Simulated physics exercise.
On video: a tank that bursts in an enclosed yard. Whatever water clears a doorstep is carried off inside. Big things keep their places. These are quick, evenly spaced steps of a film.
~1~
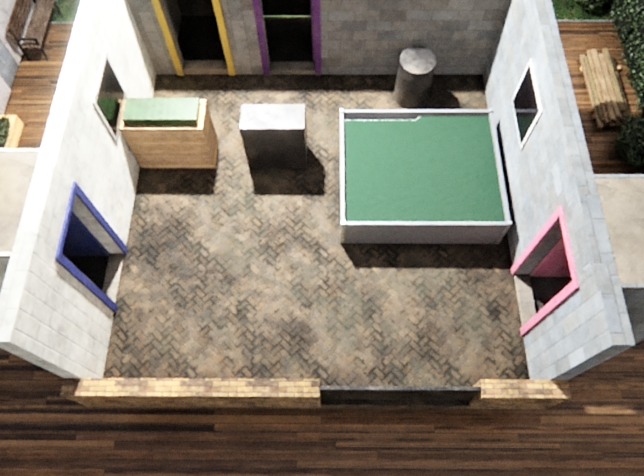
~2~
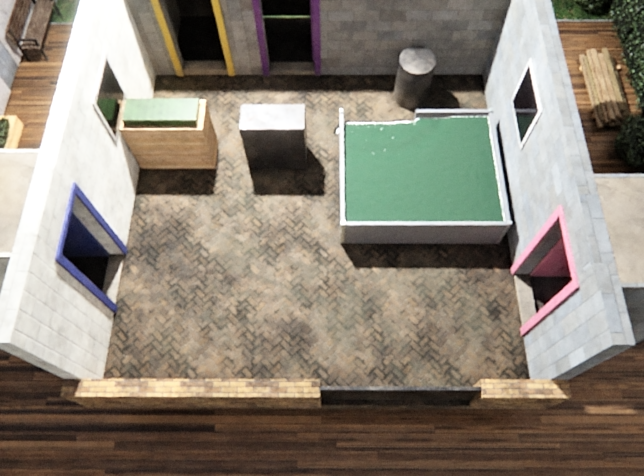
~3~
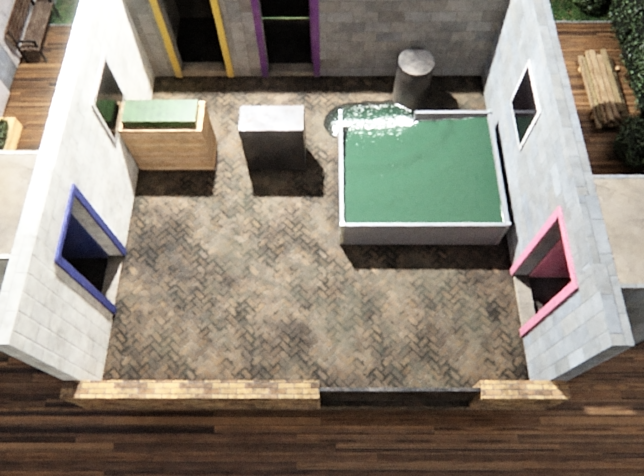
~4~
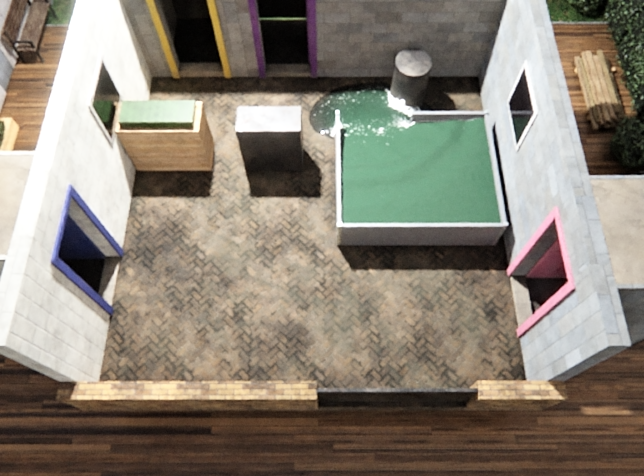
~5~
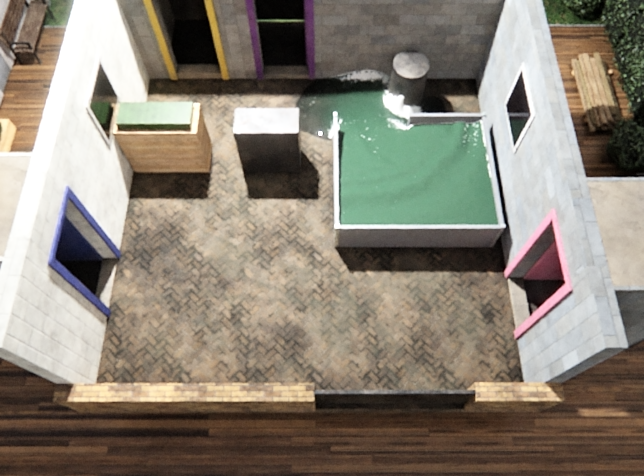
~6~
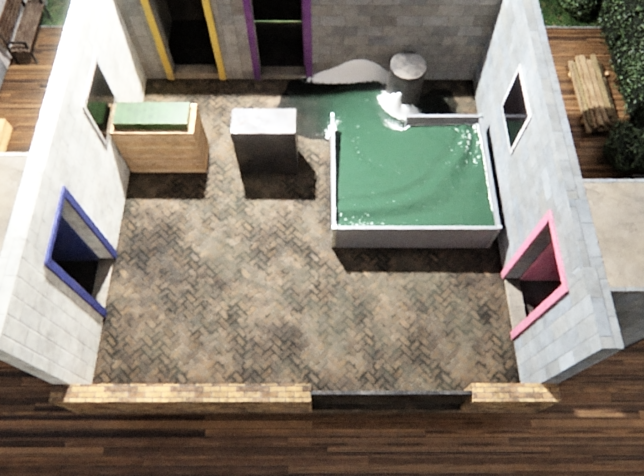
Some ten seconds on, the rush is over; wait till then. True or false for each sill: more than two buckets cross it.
Purple door - true; pink door - false; yellow door - true; blue door - false.
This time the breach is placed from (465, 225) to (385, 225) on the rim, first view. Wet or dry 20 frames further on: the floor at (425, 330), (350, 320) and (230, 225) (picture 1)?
Going in your order, I'd say drenched, then drenched, then still bare.
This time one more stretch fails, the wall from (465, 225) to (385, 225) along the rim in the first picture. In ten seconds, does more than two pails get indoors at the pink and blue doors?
Verdict - pink door breaks the limit, blue door breaks the limit.
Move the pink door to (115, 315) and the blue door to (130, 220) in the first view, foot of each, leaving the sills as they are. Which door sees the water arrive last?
It's the door marked pink.
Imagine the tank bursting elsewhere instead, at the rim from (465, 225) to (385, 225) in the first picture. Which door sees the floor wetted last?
It would be the purple-painted one.
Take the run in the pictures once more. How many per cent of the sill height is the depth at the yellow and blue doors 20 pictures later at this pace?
Roughly 60 and 20 %.
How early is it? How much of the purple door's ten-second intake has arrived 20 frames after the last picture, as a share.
Around 55 %.
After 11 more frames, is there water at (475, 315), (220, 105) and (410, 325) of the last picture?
As listed, the points end up high and dry, soaked and high and dry.
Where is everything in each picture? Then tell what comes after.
The tank at (420, 167) is whole and still, in the first frame.
Water pours out on the tank's far side and has run to a hidden place, in the second frame.
Water pours out on the tank's far side and has run to (332, 116), in the third frame.
Water pours out on the tank's far side and has run to (381, 85), in the fourth frame.
Water pours out on the tank's far side and has run to (323, 80), in the fifth frame.
The front is at (296, 80), out from the gap on the tank's far side, in the sixth frame.
A moment on, water covers 15 % of the floor; the purple door under two buckets in, the pink door not reached, the yellow door not reached, the blue door not reached.
Next, water covers 25 % of the floor; the purple door over two buckets in, the pink door not reached, the yellow door wet at the sill, nothing in, the blue door not reached.
Then, water covers 35 % of the floor; the purple door over two buckets in, the pink door not reached, the yellow door wet at the sill, nothing in, the blue door not reached.
Later, water covers 60 % of the floor; the purple door far over two buckets in, the pink door wet at the sill, nothing in, the yellow door over two buckets in, the blue door wet at the sill, nothing in.
In the end, water covers 95 % of the floor; the purple door far over two buckets in, the pink door wet at the sill, nothing in, the yellow door far over two buckets in, the blue door under two buckets in.
